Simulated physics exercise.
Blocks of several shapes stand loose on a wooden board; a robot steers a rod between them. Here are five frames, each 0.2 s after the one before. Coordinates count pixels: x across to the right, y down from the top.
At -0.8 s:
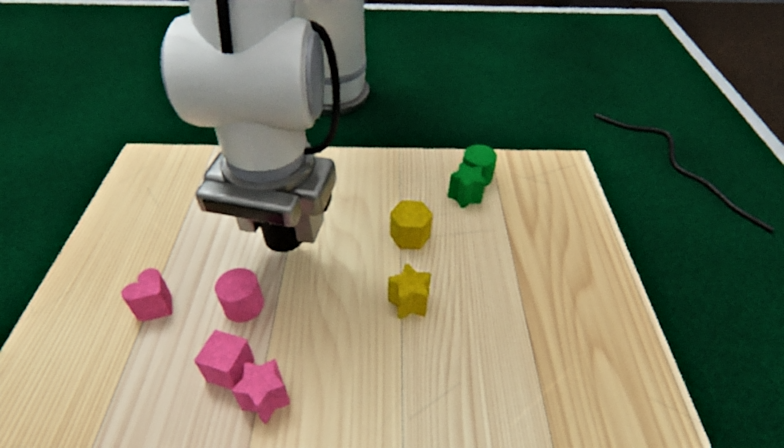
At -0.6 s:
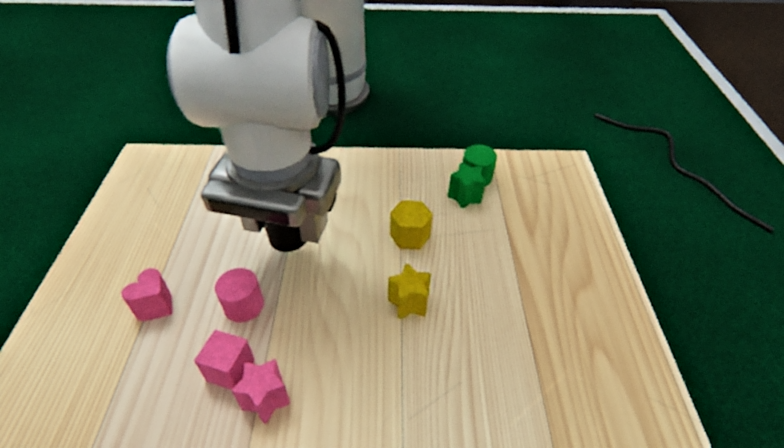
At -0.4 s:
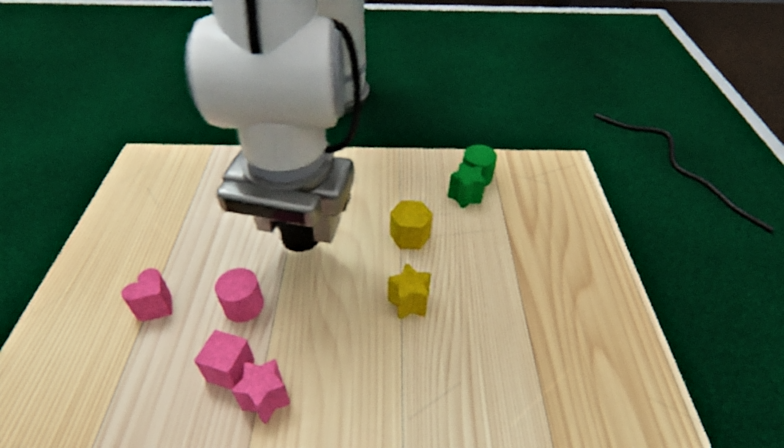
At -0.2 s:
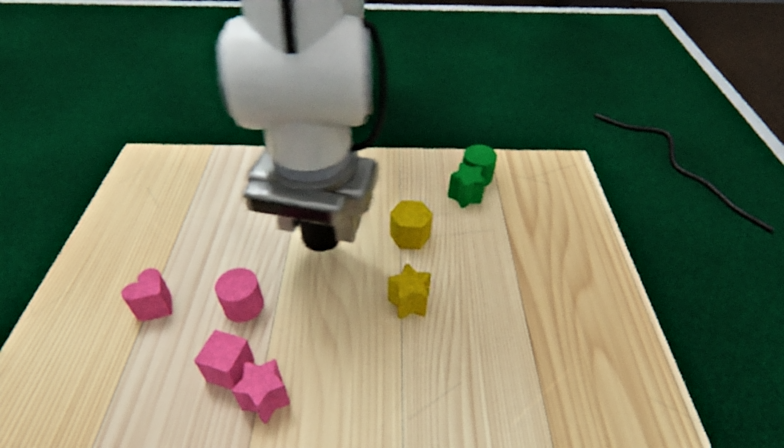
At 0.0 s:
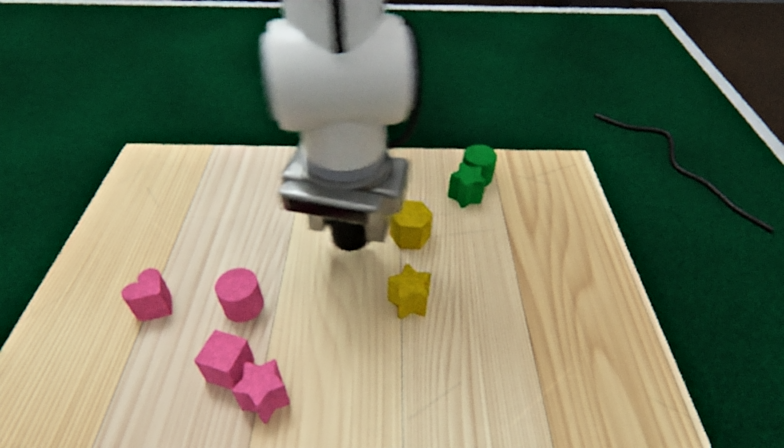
On a wooden board scattered with pink, yellow and green blocks, a robot arm moved its dark rod slowly, then faster, to the right toward the yellow blocks, while every block stayed still.
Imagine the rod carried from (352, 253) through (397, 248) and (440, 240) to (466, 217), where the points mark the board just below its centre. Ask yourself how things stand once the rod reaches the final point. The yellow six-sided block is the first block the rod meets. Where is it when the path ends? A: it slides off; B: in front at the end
Answer: B.
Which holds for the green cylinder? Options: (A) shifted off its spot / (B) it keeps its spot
Letter A.
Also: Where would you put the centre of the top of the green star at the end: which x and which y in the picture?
It is going to be at (501, 161).
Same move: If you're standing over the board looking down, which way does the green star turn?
Anticlockwise.
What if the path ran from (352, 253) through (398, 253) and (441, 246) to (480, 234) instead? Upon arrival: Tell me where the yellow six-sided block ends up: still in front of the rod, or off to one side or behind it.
I'm fairly sure the yellow six-sided block slides away from the front of the rod at some point.
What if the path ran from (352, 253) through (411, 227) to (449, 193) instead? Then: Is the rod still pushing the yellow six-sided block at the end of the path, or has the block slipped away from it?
My prediction: No longer in front.
The first path, step by step. One third of the way, rod at (398, 231); yellow six-sided block at (428, 208), turned 15° anticlockwise.
Two thirds of the way, rod at (443, 223); yellow six-sided block at (464, 195), turned 45° anticlockwise; green star at (472, 172); green cylinder at (482, 153).
At the end, rod at (469, 200); yellow star unmoved; yellow six-sided block at (497, 180); green star at (501, 161), turned 40° anticlockwise; green cylinder at (485, 144).
